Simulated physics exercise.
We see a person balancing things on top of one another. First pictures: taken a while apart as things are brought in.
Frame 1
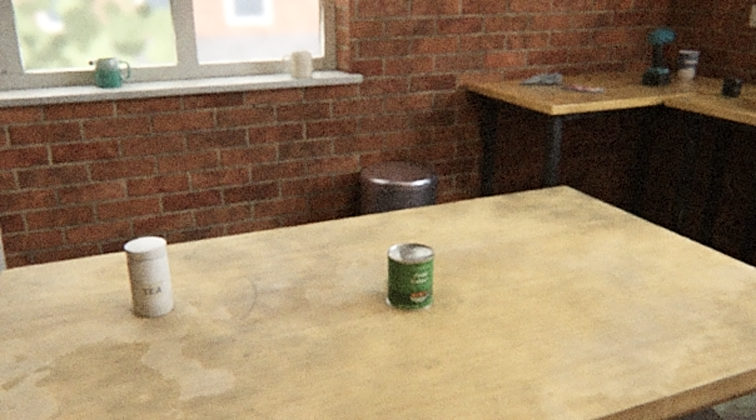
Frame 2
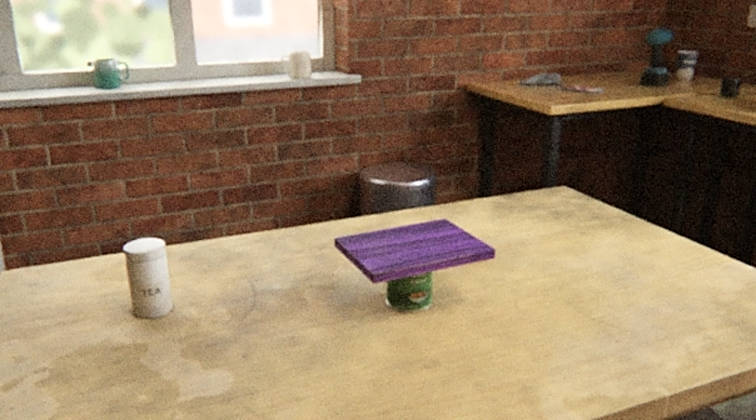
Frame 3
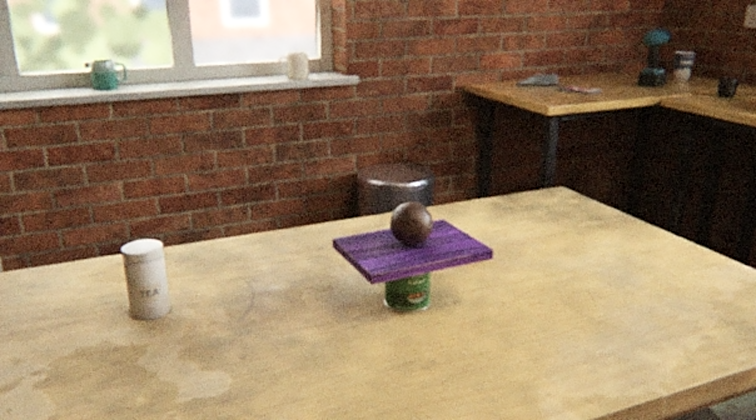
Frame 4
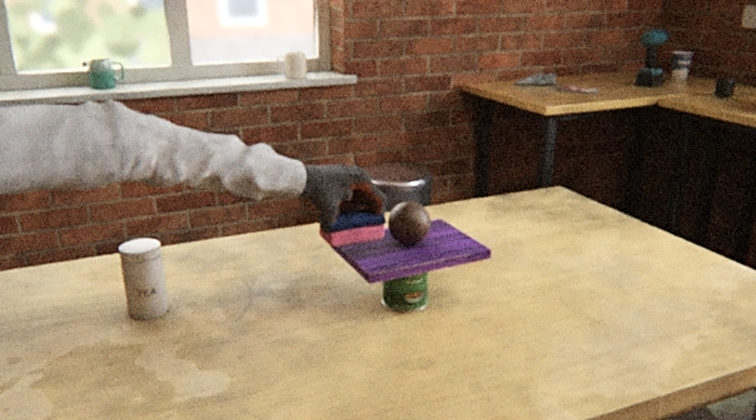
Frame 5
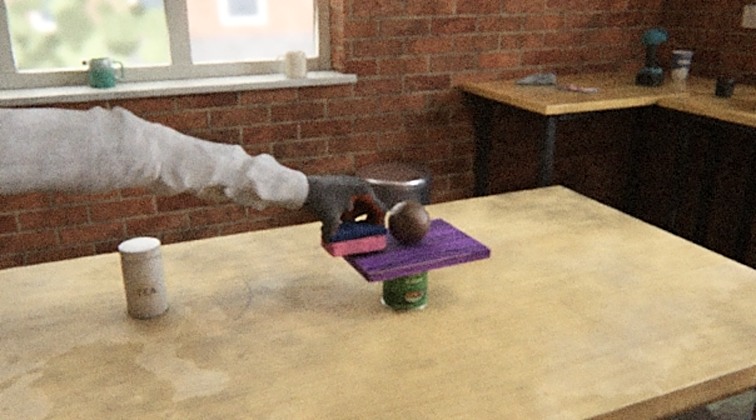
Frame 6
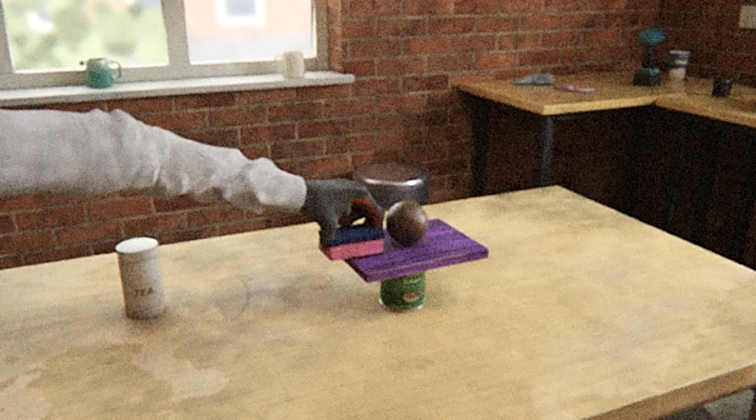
The clip shows a green can on a wooden table beside a white tea canister; a purple board and then a brown ball appear on top, and a gloved hand lowers a pink and blue sponge onto the board's left edge.
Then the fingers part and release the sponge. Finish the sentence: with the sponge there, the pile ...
The pile stands firm.
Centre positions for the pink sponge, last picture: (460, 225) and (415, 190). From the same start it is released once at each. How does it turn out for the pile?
So, in case one it stays steady, and in case two it falls over.
Then, 0.40 s past the last view, things are still on the move.
Then, 1.10 s past the last view, nothing moves.
Then, 1.80 s past the last view, pink sponge resting near (351, 242).
Finally, all 5 still in place. Final places as the last picture's camera would see them, pink sponge near (351, 242). The pile holds.
